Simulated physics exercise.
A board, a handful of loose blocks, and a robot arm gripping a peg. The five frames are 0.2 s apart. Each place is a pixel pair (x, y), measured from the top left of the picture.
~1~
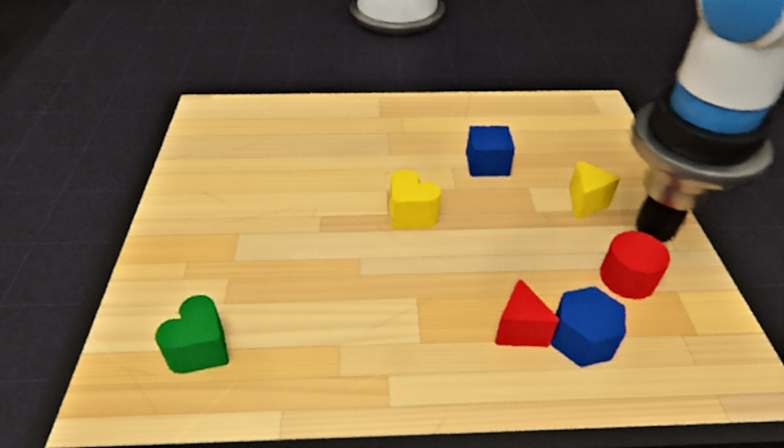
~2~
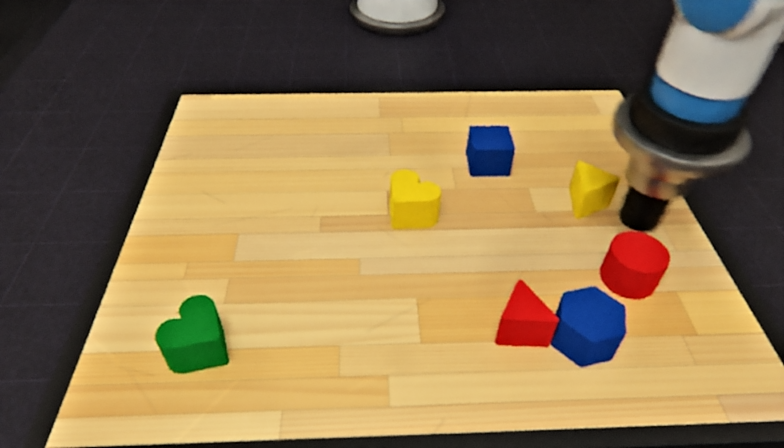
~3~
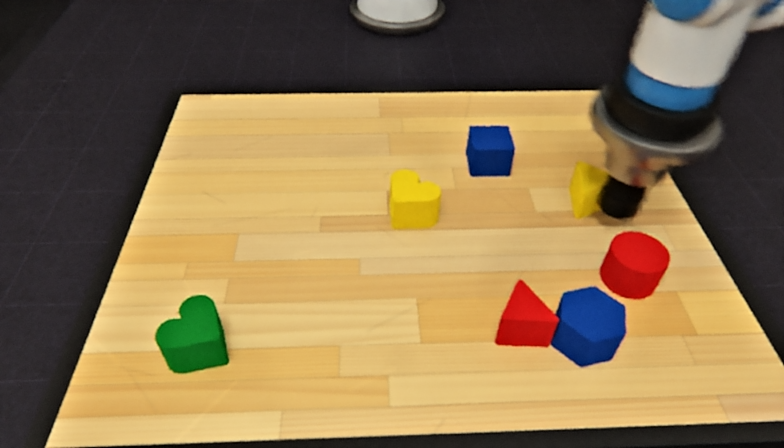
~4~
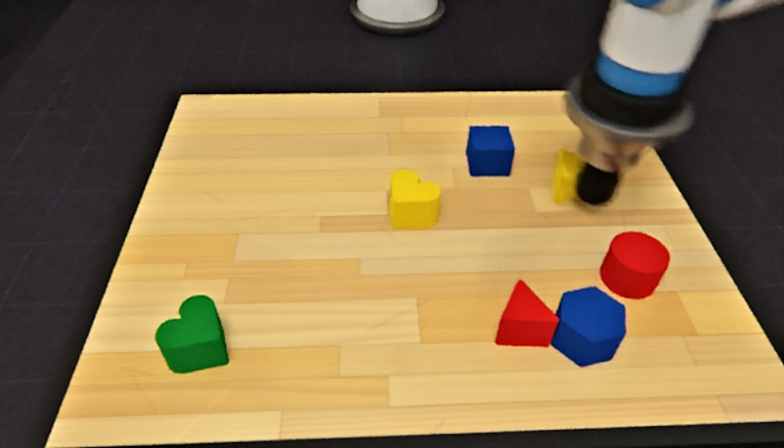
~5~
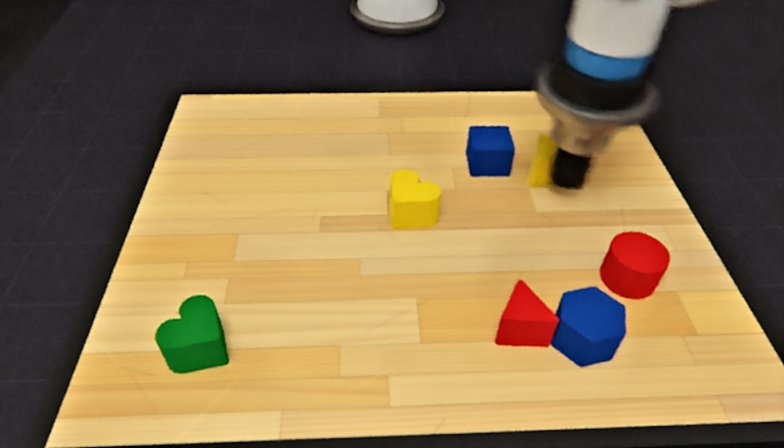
At first, a robot arm holds a dark peg near the right edge of a wooden board scattered with colored blocks. The peg moves left and slightly away toward the yellow triangular block while the others stay still. It then pushes that block a short way left, toward the blue cube.
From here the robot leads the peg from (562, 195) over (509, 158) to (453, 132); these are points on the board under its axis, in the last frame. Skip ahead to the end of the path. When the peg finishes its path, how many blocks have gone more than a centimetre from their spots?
It shifts two blocks.
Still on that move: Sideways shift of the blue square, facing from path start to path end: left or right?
So, looking from the first point of the path to the last, the blue square moves leftwards.
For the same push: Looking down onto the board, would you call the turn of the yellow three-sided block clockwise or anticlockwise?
From the top, the block rotates clockwise.
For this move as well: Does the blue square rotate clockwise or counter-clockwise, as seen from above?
Rotates counter-clockwise.
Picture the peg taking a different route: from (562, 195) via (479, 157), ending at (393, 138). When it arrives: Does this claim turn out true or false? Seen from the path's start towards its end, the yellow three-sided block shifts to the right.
That is true.
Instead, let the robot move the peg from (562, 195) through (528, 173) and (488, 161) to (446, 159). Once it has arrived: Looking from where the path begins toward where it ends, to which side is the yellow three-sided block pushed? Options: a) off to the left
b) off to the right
b.
On the path given first. One third of the way, peg at (530, 153); yellow three-sided block at (520, 123), turned 20° anticlockwise.
Two thirds of the way, peg at (493, 132); blue square at (465, 133), turned 35° anticlockwise; yellow three-sided block at (503, 106), turned 40° clockwise.
At the end, peg at (455, 116); blue square at (460, 133), turned 50° anticlockwise; yellow three-sided block at (502, 105), turned 50° clockwise.
